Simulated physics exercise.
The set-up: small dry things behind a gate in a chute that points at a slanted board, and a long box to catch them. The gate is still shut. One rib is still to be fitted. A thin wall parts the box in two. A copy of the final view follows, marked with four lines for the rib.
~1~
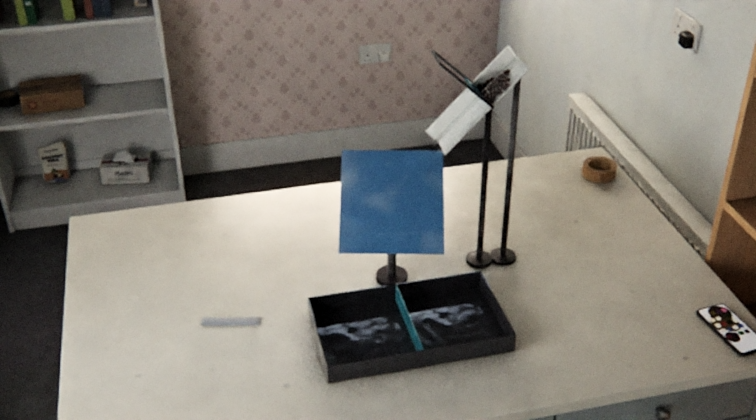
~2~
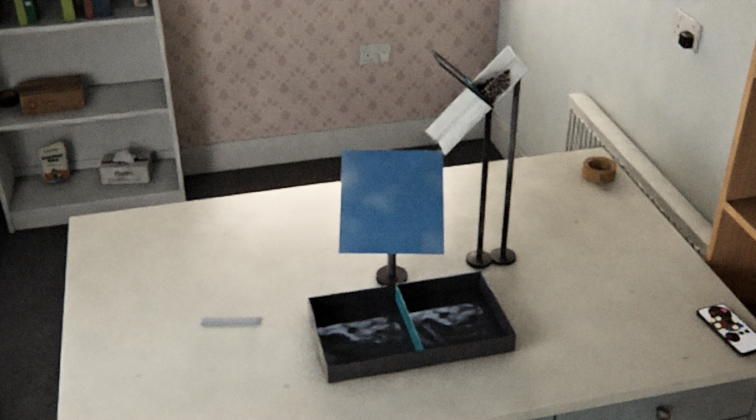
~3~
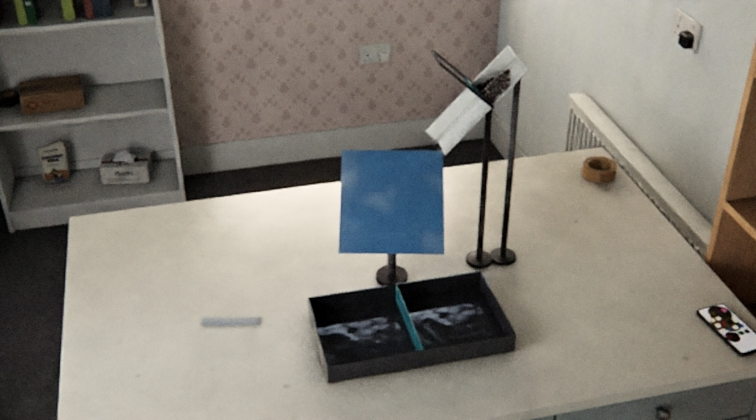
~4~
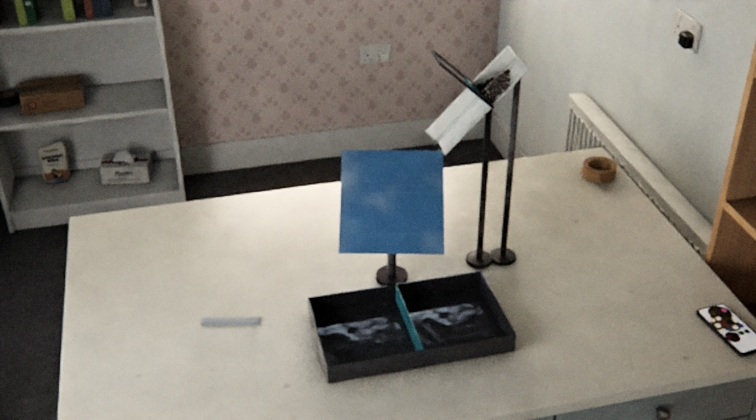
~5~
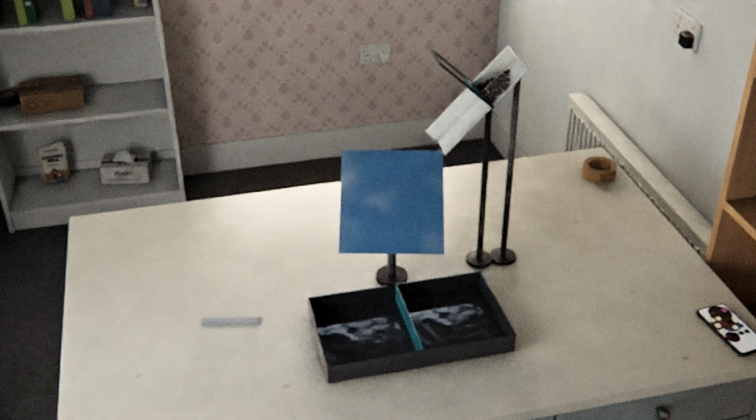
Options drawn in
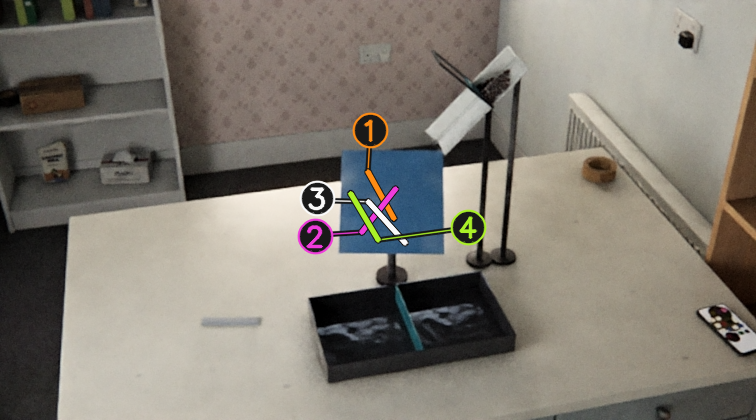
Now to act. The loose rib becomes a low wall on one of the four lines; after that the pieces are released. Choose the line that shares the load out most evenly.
Choose 1.
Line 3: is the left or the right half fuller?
Right.
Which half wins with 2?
Left.
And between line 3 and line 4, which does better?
That would be 4.
On the marked copy, line 1 from (368, 171) to (393, 218); line 2 from (395, 188) to (361, 232); line 3 from (368, 201) to (405, 242); line 4 from (350, 193) to (378, 240).
With 1, of what is caught, about half in the left half, about half in the right.
With 2, of what is caught, nearly all in the left half, a stray few in the right.
With 3, of what is caught, a stray few in the left half, nearly all in the right.
With 4, of what is caught, most in the left half, a small part in the right.
